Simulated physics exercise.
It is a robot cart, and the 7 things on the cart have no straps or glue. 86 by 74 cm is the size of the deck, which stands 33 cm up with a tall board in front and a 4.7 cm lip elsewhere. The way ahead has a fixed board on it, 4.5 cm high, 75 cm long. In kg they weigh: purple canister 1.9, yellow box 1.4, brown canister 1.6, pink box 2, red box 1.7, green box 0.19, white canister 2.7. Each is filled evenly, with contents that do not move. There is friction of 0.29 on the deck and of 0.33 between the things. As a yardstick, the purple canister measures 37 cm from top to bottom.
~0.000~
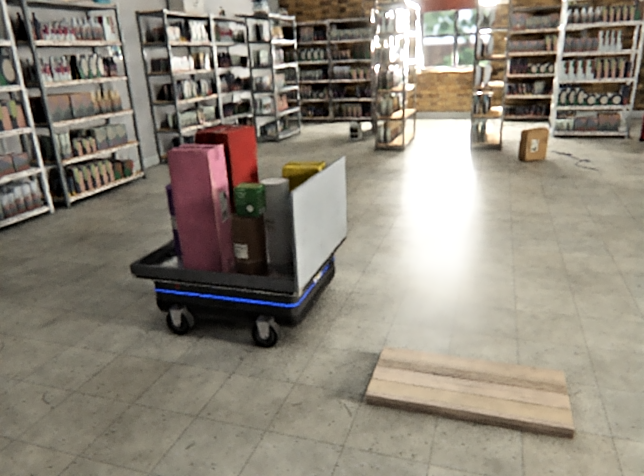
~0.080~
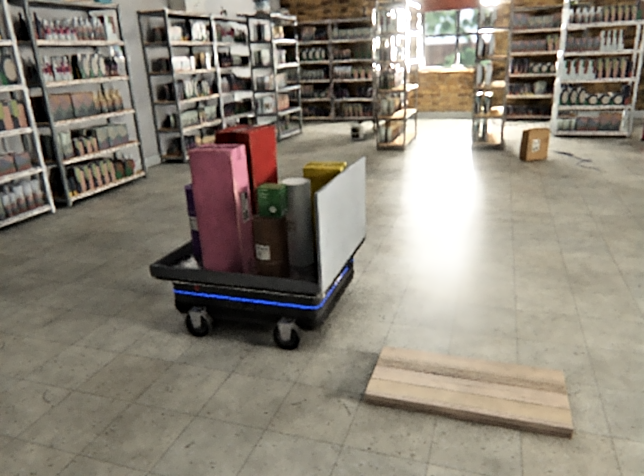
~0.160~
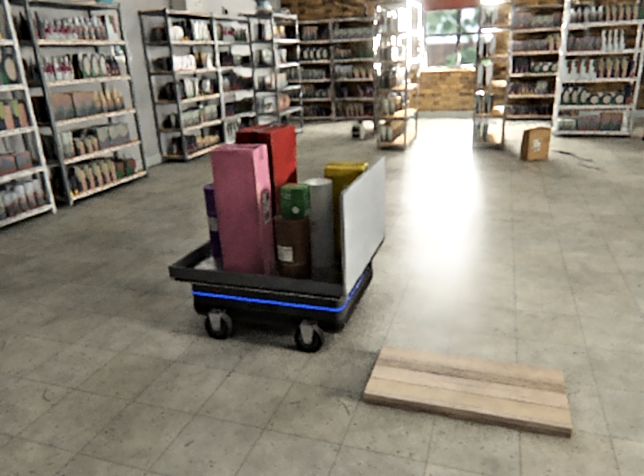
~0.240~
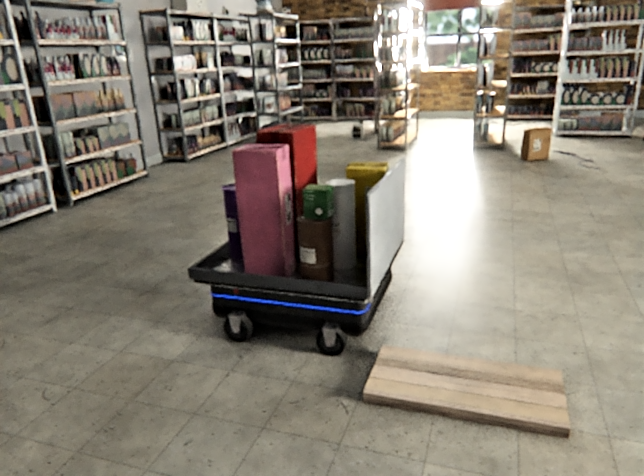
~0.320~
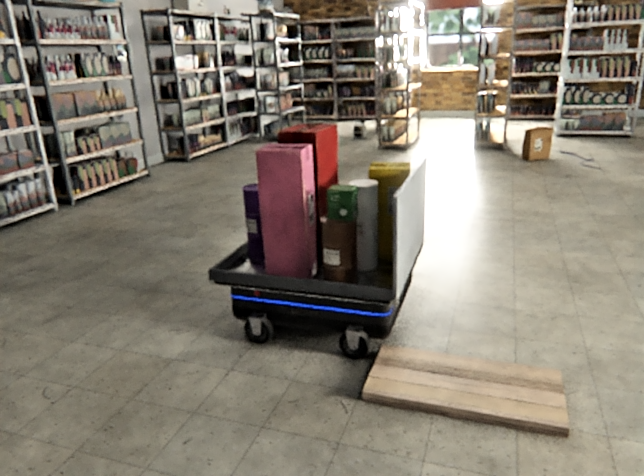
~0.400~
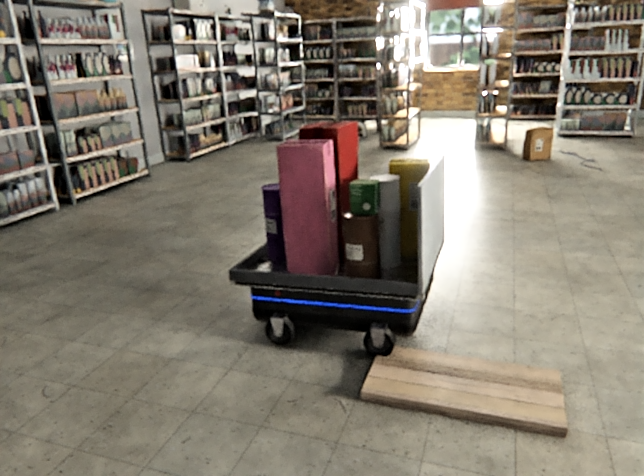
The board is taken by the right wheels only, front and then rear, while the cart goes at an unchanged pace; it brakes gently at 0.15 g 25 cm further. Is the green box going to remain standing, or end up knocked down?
It ends up knocked down.
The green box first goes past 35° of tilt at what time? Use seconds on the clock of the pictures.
0.9 s or so.
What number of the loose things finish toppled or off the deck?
It comes to 5.
After 1.00 s, 140 cm covered; green box leaning 50° near (547, 200); white canister leaning 29°; purple canister leaning 23°.
After 1.40 s, 196 cm covered; green box on its side; white canister on its side; purple canister on its side.
At rest (3.3 s), off the deck and tipped over, brown canister; tipped over on the cart, purple canister, pink box, green box and white canister; the other 2 in place, give or take 10 cm.
